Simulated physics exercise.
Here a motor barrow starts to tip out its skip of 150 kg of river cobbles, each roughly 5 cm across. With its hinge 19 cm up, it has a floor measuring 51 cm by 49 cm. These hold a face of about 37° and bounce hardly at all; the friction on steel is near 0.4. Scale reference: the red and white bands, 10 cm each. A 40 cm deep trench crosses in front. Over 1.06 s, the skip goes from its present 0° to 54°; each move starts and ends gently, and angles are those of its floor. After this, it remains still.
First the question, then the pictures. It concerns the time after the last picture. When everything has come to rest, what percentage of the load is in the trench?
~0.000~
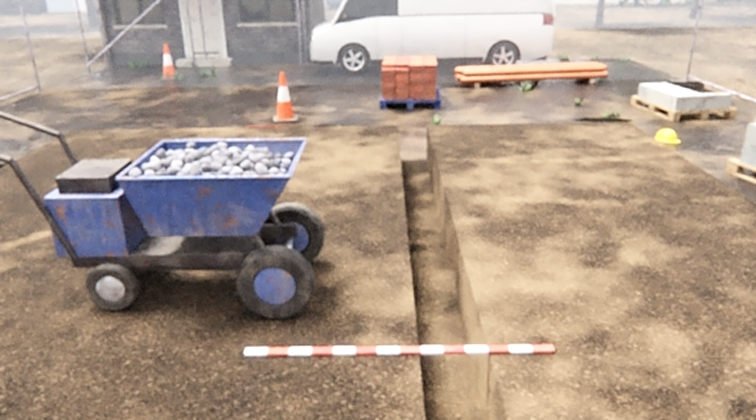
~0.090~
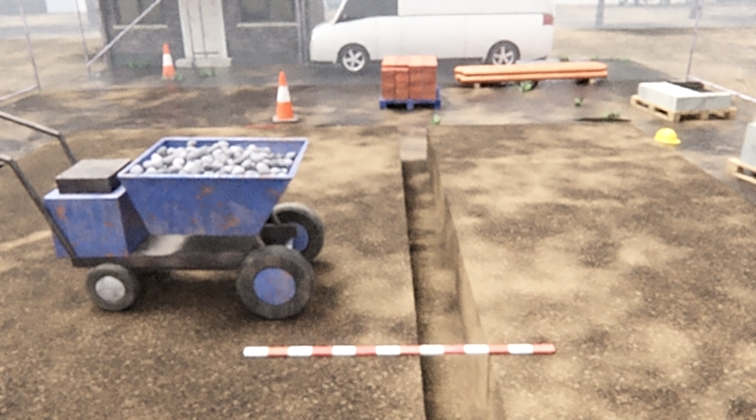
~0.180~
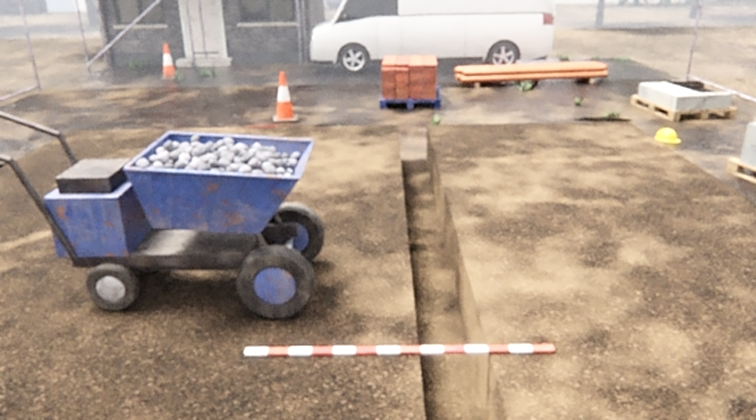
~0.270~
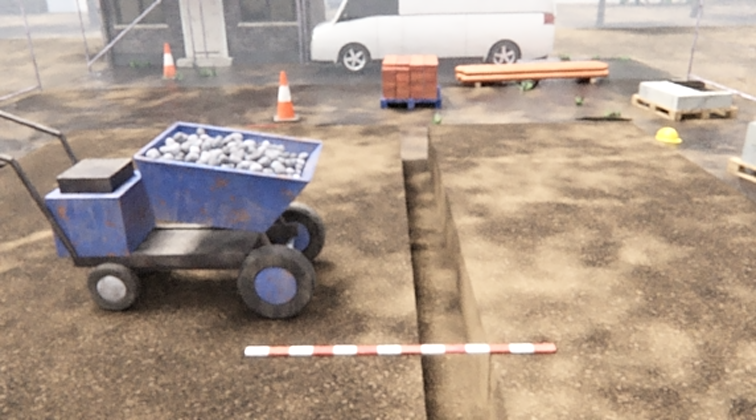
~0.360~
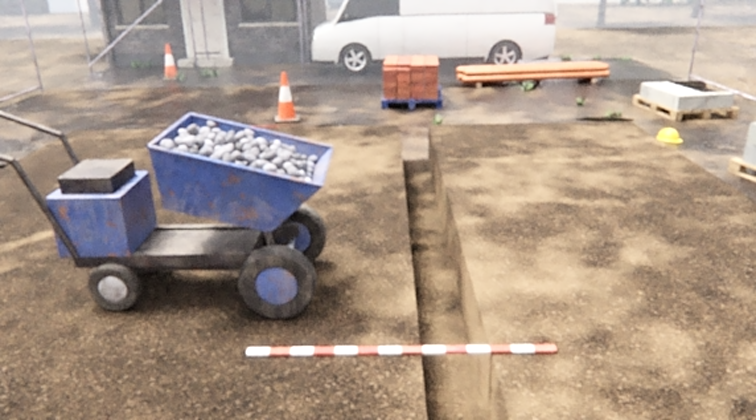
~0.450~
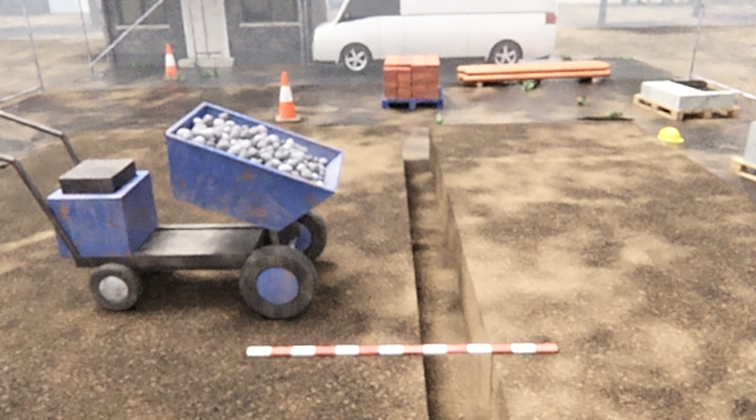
About 30 per cent.
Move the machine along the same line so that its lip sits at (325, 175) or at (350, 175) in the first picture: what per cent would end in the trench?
First spot about 30, second spot about 20 per cent.
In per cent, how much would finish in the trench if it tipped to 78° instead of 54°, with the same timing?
Roughly 95% would end there.
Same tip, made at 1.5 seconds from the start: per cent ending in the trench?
In that case some 30 per cent.
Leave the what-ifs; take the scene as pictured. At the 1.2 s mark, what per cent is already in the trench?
At that moment: Approx. 5 %.
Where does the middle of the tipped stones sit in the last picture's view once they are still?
Roughly at pixel (443, 342).
After 0.8 s the floor is at 46°; 100 % in the skip; the foremost stones are at (361, 204).
After 1.2 s the floor is at 54°; 92 % in the skip, 6 % short of the trench, 3 % in the trench; the foremost stones are at (438, 286).
After 1.5 s the floor is at 54°; 75 % in the skip, 8 % short of the trench, 17 % in the trench; the foremost stones are at (472, 329).
After 3.5 s the floor is at 54°; 64 % in the skip, 6 % short of the trench, 30 % in the trench; the foremost stones are at (485, 347).
